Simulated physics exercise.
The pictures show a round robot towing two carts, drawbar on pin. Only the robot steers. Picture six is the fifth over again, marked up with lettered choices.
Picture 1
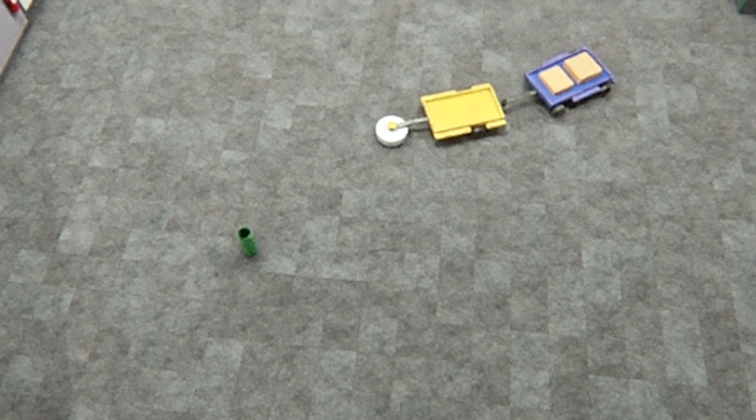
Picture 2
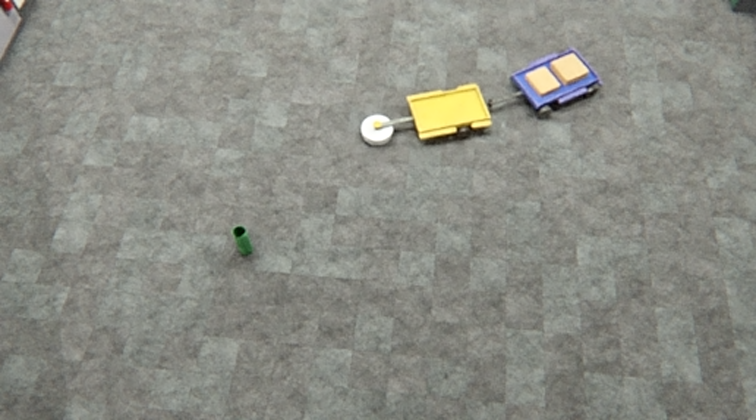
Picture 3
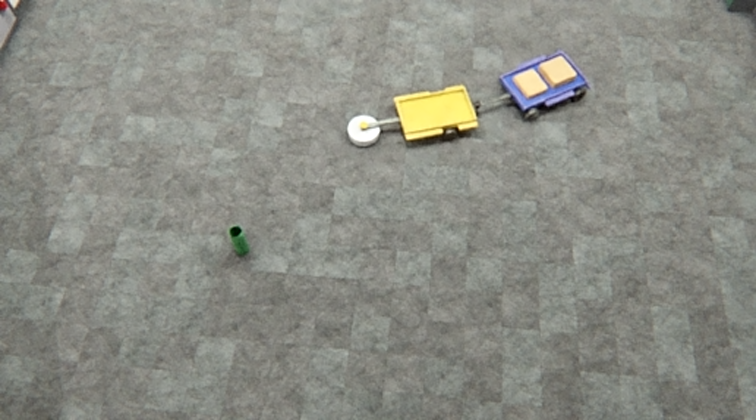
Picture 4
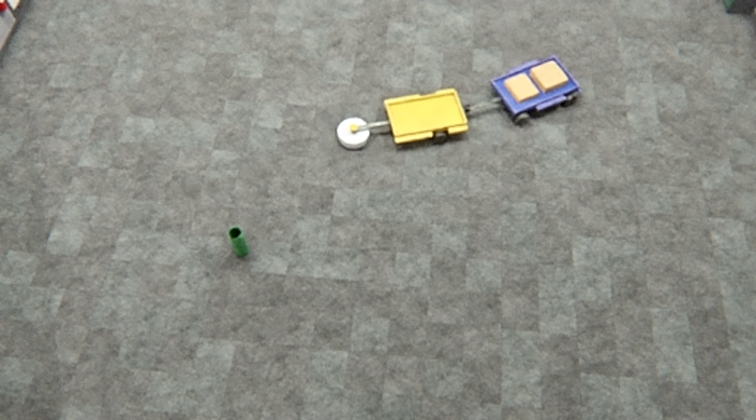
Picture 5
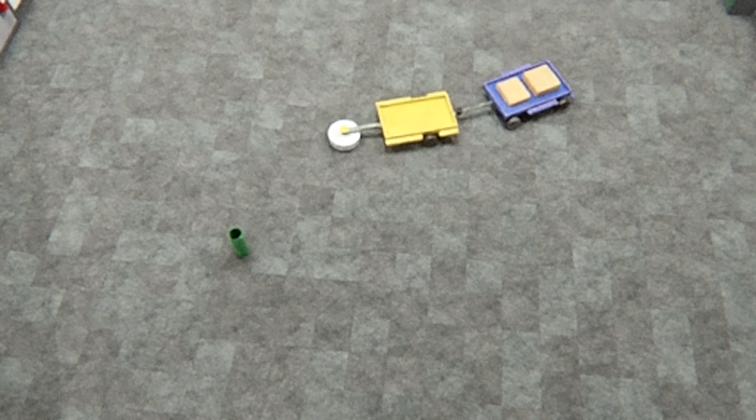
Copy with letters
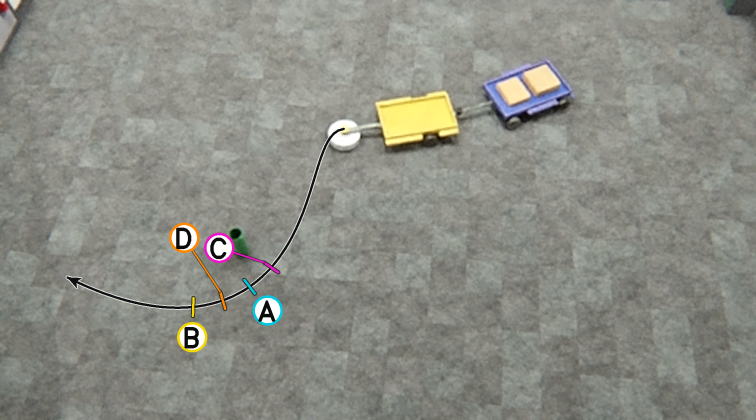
The clip opens on a grey carpeted floor, where a round white robot at the upper centre is hitched to a yellow cart and a blue cart carrying two tan blocks. The robot tows both carts a short way left, curving slightly downward, while the green post stands to the lower left.
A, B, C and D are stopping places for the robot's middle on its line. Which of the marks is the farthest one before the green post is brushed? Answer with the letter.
A is the last safe stop.
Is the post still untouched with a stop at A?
For that mark, yes.
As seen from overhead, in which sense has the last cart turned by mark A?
Anticlockwise.
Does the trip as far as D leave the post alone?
For that mark, no.
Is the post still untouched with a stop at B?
For that mark, no.
On the marked copy, A at (250, 287); B at (193, 307); C at (271, 267); D at (223, 300); the route from (344, 129) via (260, 278) to (68, 277).
Following A. Soon after the start, robot (315, 184), last cart (480, 100).
Later, robot (292, 243), last cart (428, 115).
In the end, robot (251, 291), last cart (385, 141); nothing has been touched.
As for the rest, B is too far, the post has been hit; C is safe but short; D is too far, the post has been hit.
